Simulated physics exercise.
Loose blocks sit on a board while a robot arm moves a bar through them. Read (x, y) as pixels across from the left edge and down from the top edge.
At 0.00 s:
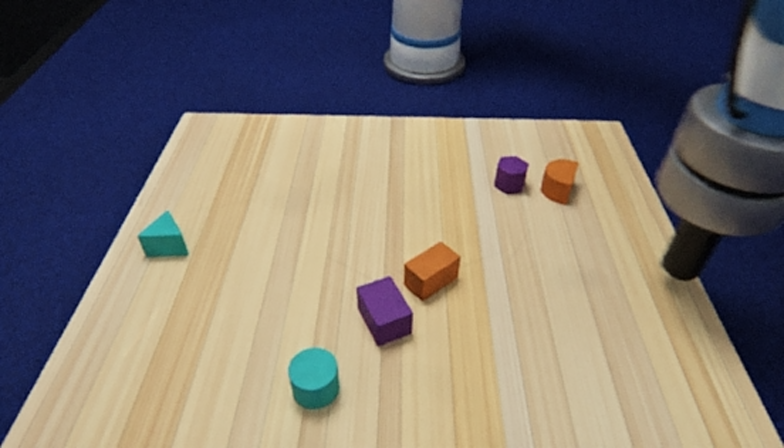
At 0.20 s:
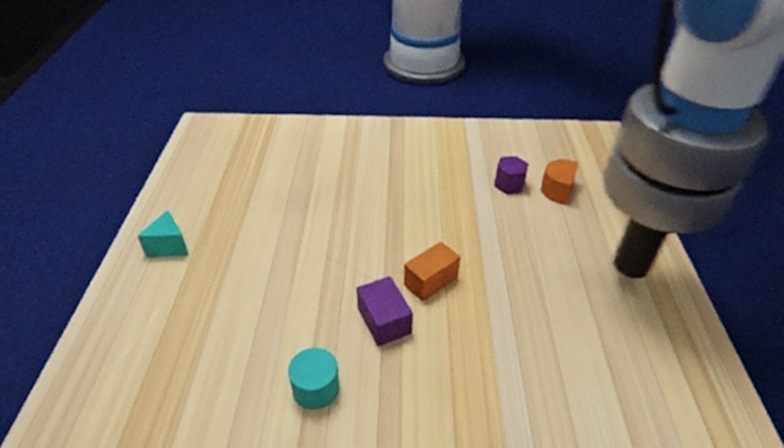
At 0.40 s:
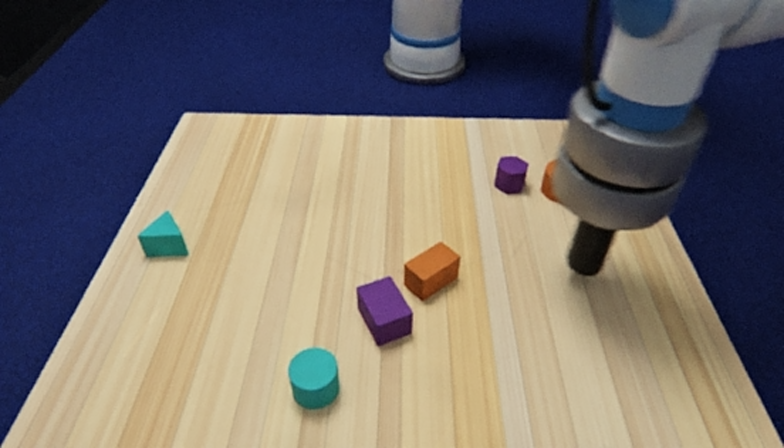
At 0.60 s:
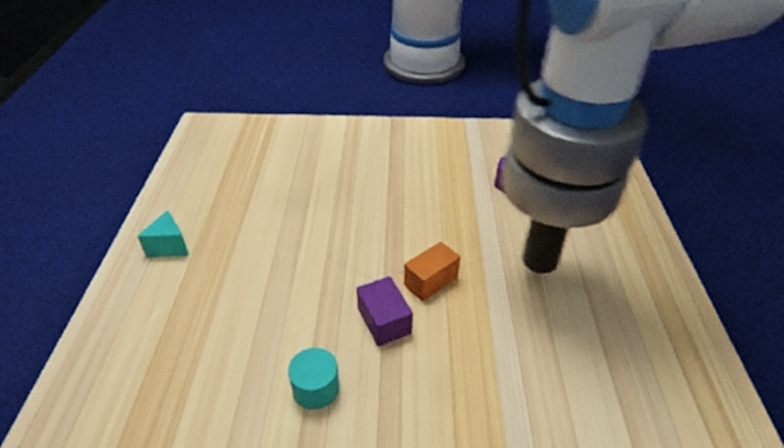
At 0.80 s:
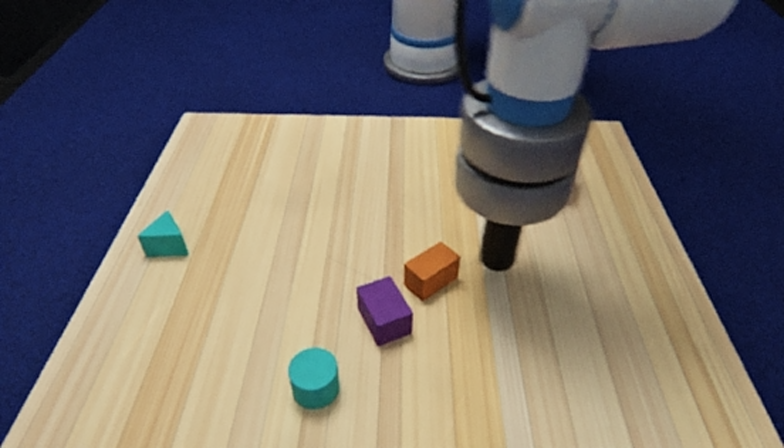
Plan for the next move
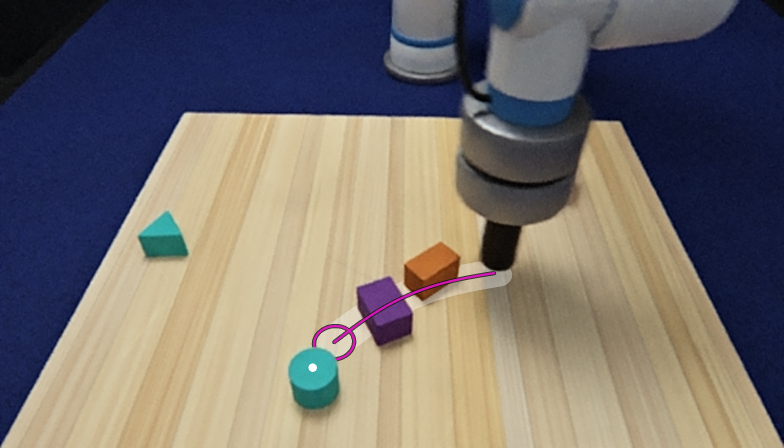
A robot arm moves its dark bar left across the board while the blocks stay still.
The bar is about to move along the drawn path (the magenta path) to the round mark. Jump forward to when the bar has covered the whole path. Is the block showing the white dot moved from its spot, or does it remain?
Displaced, by a centimetre or more.
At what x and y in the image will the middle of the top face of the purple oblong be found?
Somewhere near (310, 354).
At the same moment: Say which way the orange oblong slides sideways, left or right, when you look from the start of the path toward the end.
The right.
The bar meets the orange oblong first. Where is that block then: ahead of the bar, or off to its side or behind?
It is no longer ahead.
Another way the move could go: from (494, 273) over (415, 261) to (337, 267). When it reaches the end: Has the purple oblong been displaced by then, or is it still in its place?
It will be nudged away from its spot.
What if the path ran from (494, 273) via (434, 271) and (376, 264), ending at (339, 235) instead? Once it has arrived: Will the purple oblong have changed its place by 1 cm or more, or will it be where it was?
It ends up somewhere else.
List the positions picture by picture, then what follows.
Tip of the bar at (679, 269), middles of tops, turquoise circular block at (313, 368), purple oblong at (384, 300), orange oblong at (433, 260), in the first picture.
Bar at (631, 267), nothing pushed, in the second picture.
Bar at (584, 264), nothing pushed, in the third picture.
Bar at (539, 262), nothing pushed, in the fourth picture.
Bar at (497, 260), turquoise circular block at (313, 368), purple oblong at (384, 300), orange oblong at (433, 260), in the fifth picture.
The line goes from (494, 273) through (438, 285) and (384, 307) to (334, 342); the dot is on the turquoise circular block.
On the path given first. One third of the way, bar at (438, 272); purple oblong at (375, 303), turned 30° anticlockwise; orange oblong at (391, 265).
Two thirds of the way, bar at (383, 295); purple oblong at (360, 313), turned 35° anticlockwise; orange oblong at (344, 269), turned 60° clockwise.
At the end, bar at (333, 329); turquoise circular block at (294, 394); purple oblong at (310, 354), turned 50° anticlockwise; orange oblong at (336, 272), turned 85° clockwise.
